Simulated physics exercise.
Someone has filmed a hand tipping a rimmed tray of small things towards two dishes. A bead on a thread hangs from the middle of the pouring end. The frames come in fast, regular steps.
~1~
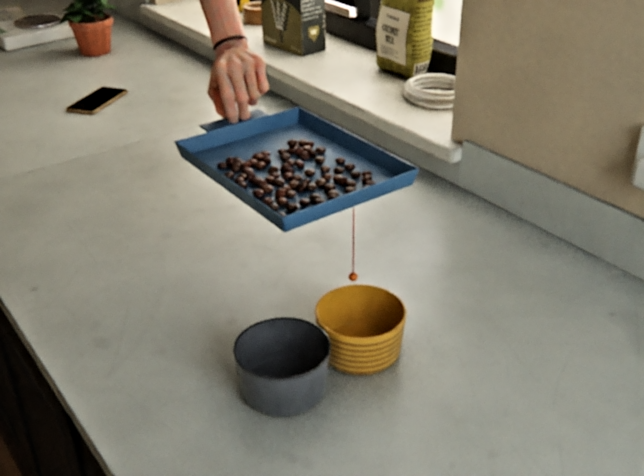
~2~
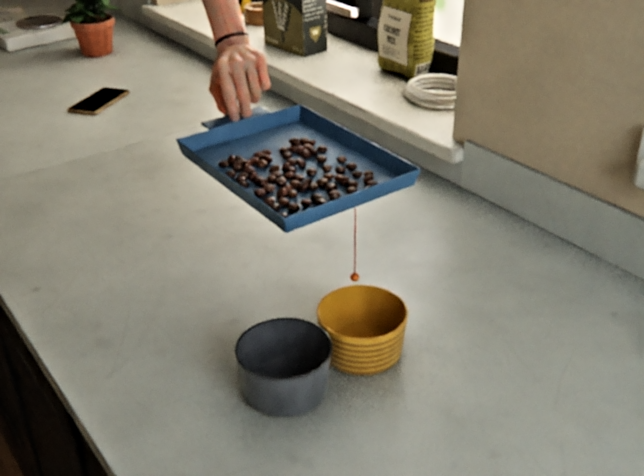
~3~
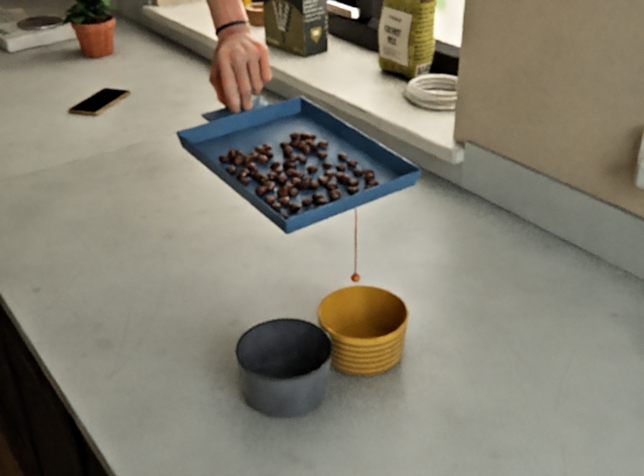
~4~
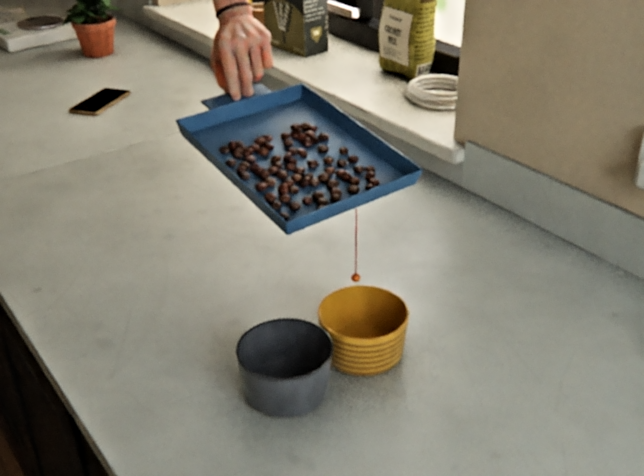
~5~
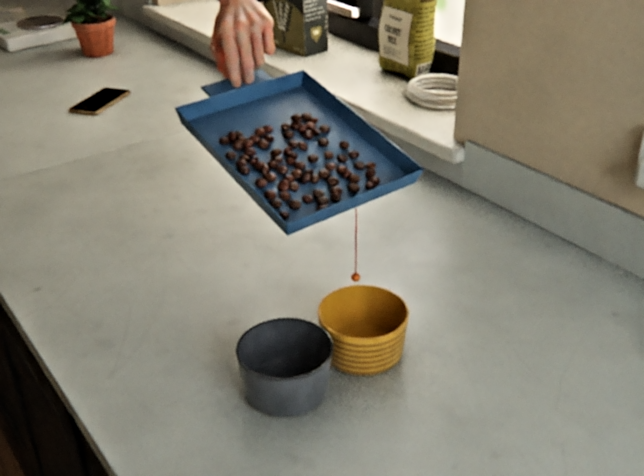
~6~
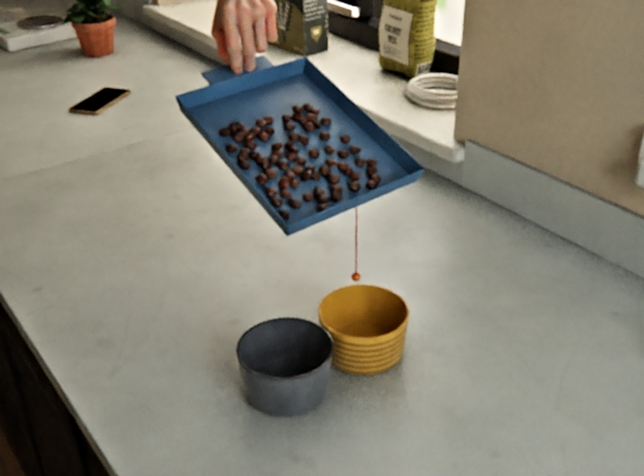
A blue rimmed tray of small dark brown drops is held by a hand over a pale grey kitchen counter, seen from above at an angle. Below it sit a dark grey dish and, to its right, a ridged mustard-yellow one, with a reddish bead hanging on a thread above. The hand raises the handle end, tilting the tray gradually towards its lower left corner, while the view stays almost still.
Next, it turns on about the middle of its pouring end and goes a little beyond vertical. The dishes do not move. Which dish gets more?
More goes to the right dish.
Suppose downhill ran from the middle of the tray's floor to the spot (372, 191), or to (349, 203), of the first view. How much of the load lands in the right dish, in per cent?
About 10 and 50 per cent.
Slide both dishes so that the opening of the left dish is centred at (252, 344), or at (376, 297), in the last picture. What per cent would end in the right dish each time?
About 50 and 0 per cent.
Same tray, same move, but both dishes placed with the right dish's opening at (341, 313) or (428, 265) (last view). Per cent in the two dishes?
Roughly 70 per cent, and 30 per cent.
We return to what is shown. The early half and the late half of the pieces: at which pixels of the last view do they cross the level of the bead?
First near (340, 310), later near (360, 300).
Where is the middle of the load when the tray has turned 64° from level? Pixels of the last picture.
At about (330, 194).
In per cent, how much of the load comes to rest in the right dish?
Some 60 per cent.
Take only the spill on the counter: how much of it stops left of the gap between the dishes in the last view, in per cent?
Near 0 %.
Soon, tray tipped steeply; all on the tray.
A while on, tray tipped past a quarter turn; about a third on the tray; a small part in the left dish; about a quarter in the right dish; a stray few outside both; about a quarter in the air.
Towards the end, tray tipped past a quarter turn; about a quarter in the left dish; about two thirds in the right dish; a small part outside both.
Finally, tray tipped past a quarter turn; about a quarter in the left dish; about two thirds in the right dish; a small part outside both.
